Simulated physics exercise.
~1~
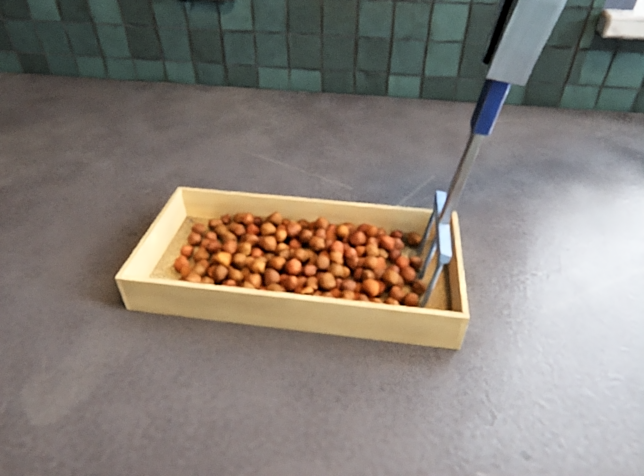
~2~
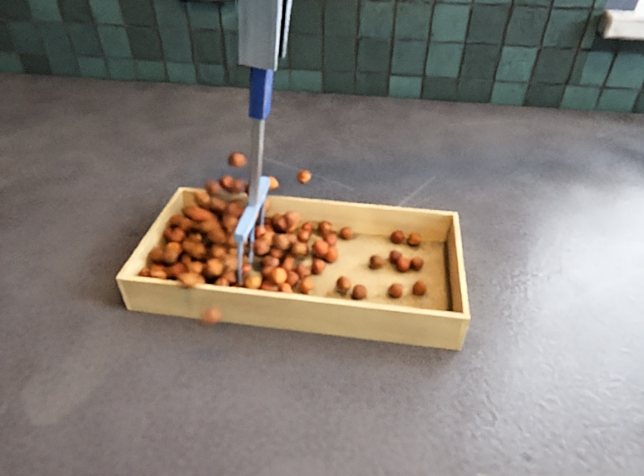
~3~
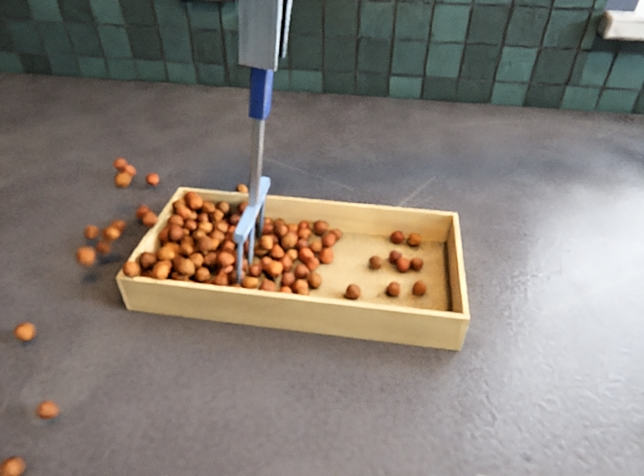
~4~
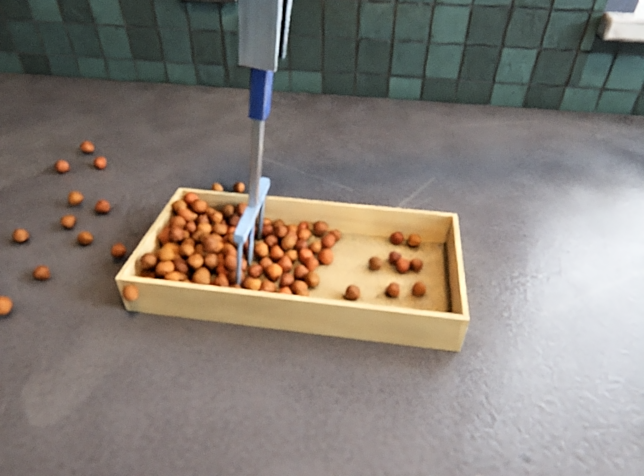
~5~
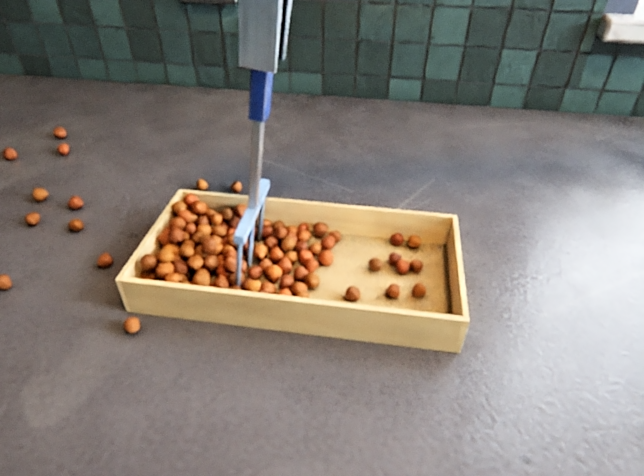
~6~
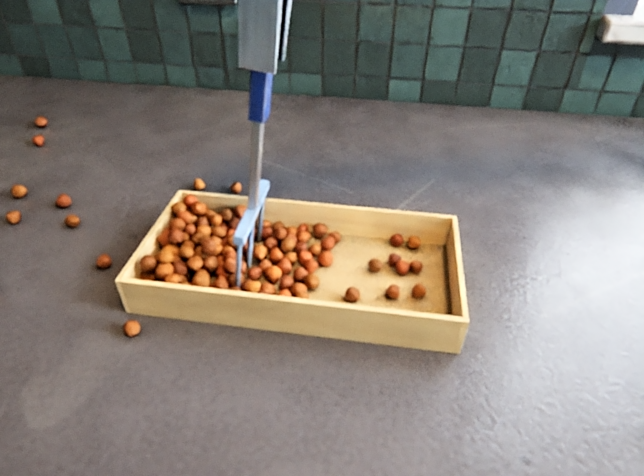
On a grey tabletop, a gripper's rake sweeps hazelnuts leftward in a wooden tray, heaping most and scattering some over the edge.
